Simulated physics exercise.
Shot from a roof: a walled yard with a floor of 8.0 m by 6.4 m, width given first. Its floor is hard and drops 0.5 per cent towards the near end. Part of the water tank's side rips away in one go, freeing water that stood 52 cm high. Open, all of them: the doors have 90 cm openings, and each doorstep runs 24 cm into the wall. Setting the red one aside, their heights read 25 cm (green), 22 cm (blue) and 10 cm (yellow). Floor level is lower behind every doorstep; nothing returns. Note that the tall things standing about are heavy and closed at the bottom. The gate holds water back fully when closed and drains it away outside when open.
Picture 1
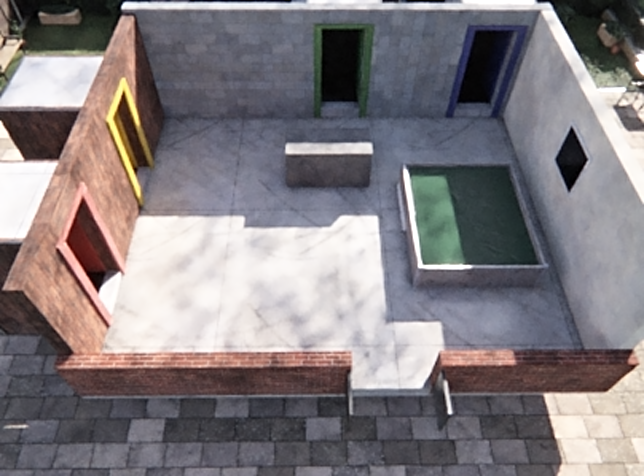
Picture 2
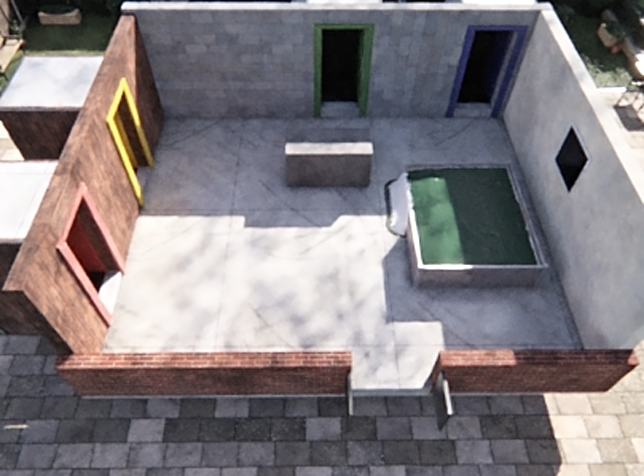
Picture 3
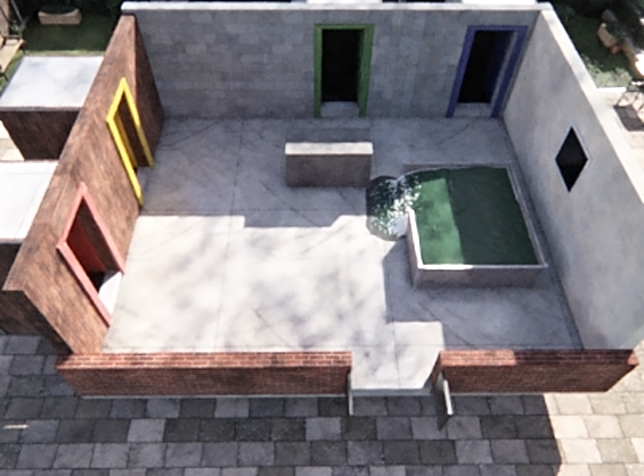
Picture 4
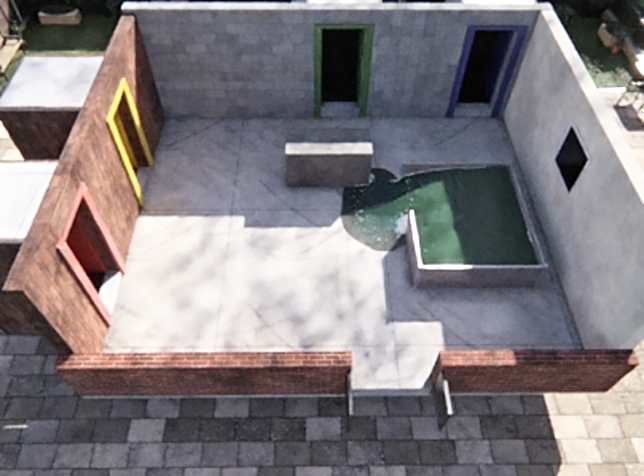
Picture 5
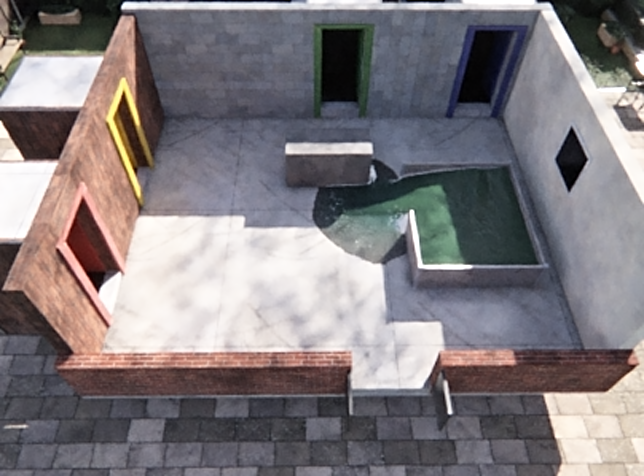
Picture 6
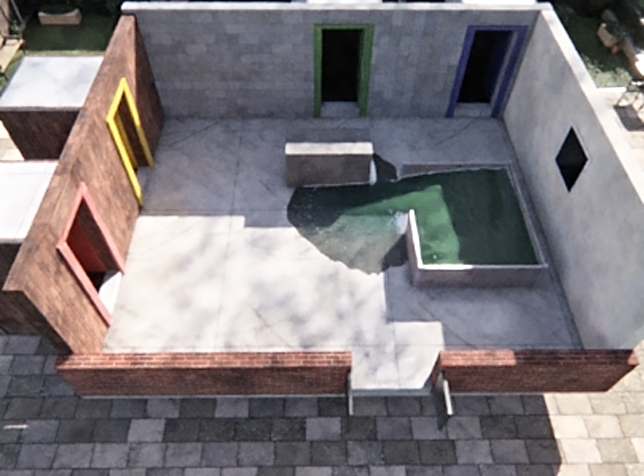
We see a walled yard with coloured doorways and a tank of green water; the left side of the tank gives way, and water pours out, spreading leftward across the pale floor and past a low grey block.
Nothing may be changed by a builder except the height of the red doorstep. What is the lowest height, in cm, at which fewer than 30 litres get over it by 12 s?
11 cm.
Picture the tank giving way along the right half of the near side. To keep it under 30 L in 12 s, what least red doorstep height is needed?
About 6.5 cm.
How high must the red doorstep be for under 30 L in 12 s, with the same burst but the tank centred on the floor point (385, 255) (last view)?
Then roughly 10.0 cm.
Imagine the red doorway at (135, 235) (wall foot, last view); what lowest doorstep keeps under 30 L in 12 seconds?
Roughly 15 cm, give or take.
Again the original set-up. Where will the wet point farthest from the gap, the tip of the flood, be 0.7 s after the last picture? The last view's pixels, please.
The farthest wet point sits near (198, 193) in the last view.
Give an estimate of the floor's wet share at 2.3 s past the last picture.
Some 45 per cent is wet.
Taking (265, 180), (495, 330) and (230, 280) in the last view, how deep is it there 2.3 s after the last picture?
Taking the spots in order: About 2, 0 and 4 centimetres.
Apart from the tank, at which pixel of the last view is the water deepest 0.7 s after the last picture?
(371, 186).
Then, 0.7 s after the last picture water covers 20 % of the floor, deepest (34 cm) near (371, 186); it has not reached the red door.
Then, 2.3 s after the last picture water covers 45 % of the floor, deepest (24 cm) near (371, 186); 17 cm at the red door, 0 litres in over its 16 cm doorstep.
Then, 11.3 s after the last picture water covers 100 % of the floor, deepest (10 cm) near (96, 376); 7 cm at the red door, 3 litres in over its 16 cm doorstep.
At the red door as built, the water peaked near 19 cm, 2.7 s after the last picture.
With a doorstep of 9.5 cm, 52 litres would have come in within the 12 s; with 12.5 cm, 18 litres. So under 30 litres takes about 11 cm.
